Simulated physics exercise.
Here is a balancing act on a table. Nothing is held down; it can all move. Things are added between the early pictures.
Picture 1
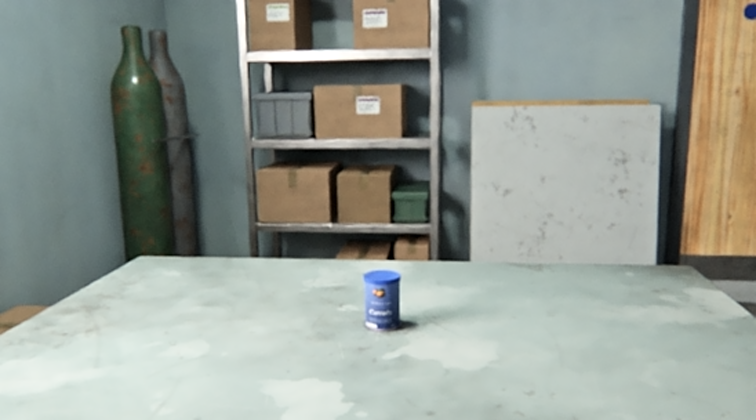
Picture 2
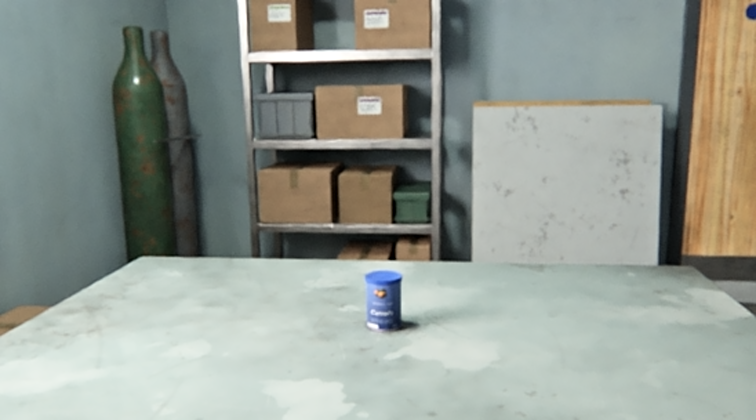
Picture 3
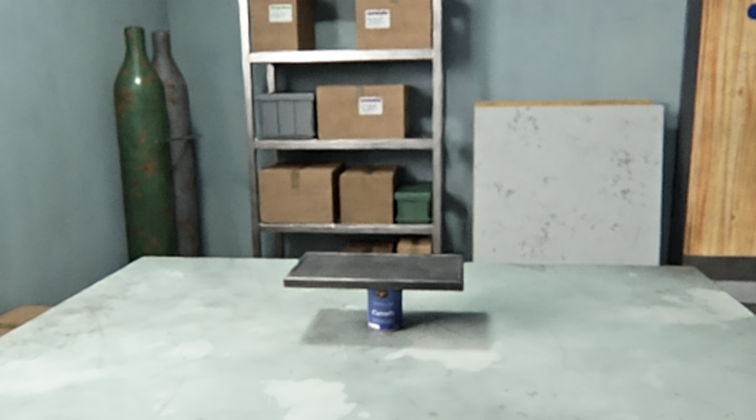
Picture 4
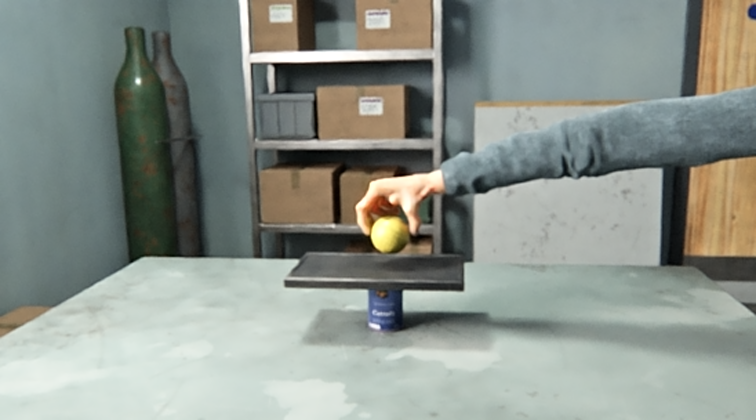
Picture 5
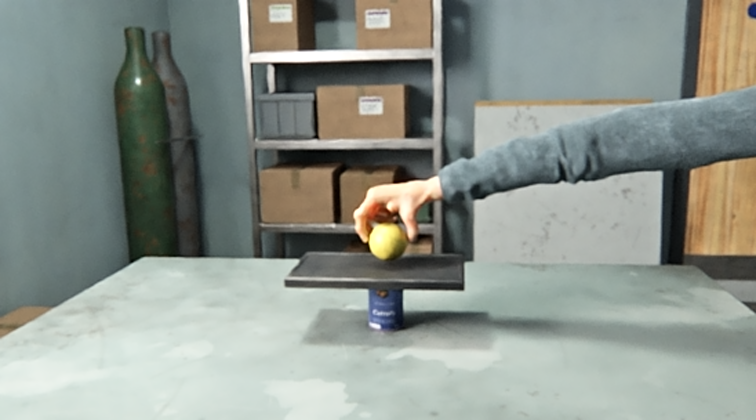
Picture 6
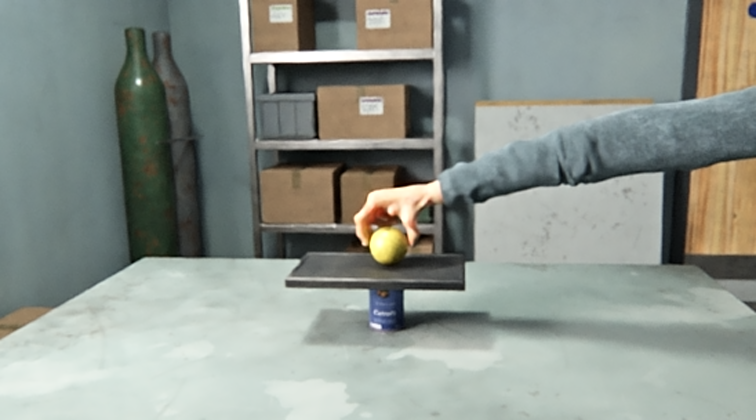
On a table in a storage room, a blue tin stood alone before a dark flat board appeared on top of it, and then a hand lowered a yellow apple onto the board, still holding it.
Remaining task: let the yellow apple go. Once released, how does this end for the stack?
It is going to remain upright.
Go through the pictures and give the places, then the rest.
In the first frame, the last thing is not in view yet; blue tin (382, 300).
In the second frame, the last thing is not in view yet; blue tin (384, 301).
In the third frame, the last thing is not in view yet; blue tin (385, 301).
In the fourth frame, still above its spot; yellow apple (391, 235); blue tin (385, 301).
In the fifth frame, still above its spot; yellow apple (389, 241); blue tin (386, 301).
In the sixth frame, set down, still held; yellow apple (389, 246); blue tin (387, 301).
Then, 0.30 s after the last picture, nothing has stirred.
Then, 0.70 s after the last picture, yellow apple resting near (389, 246).
At rest, all 3 in place. Seen from the same camera at the end, yellow apple near (389, 246). The stack stays up.
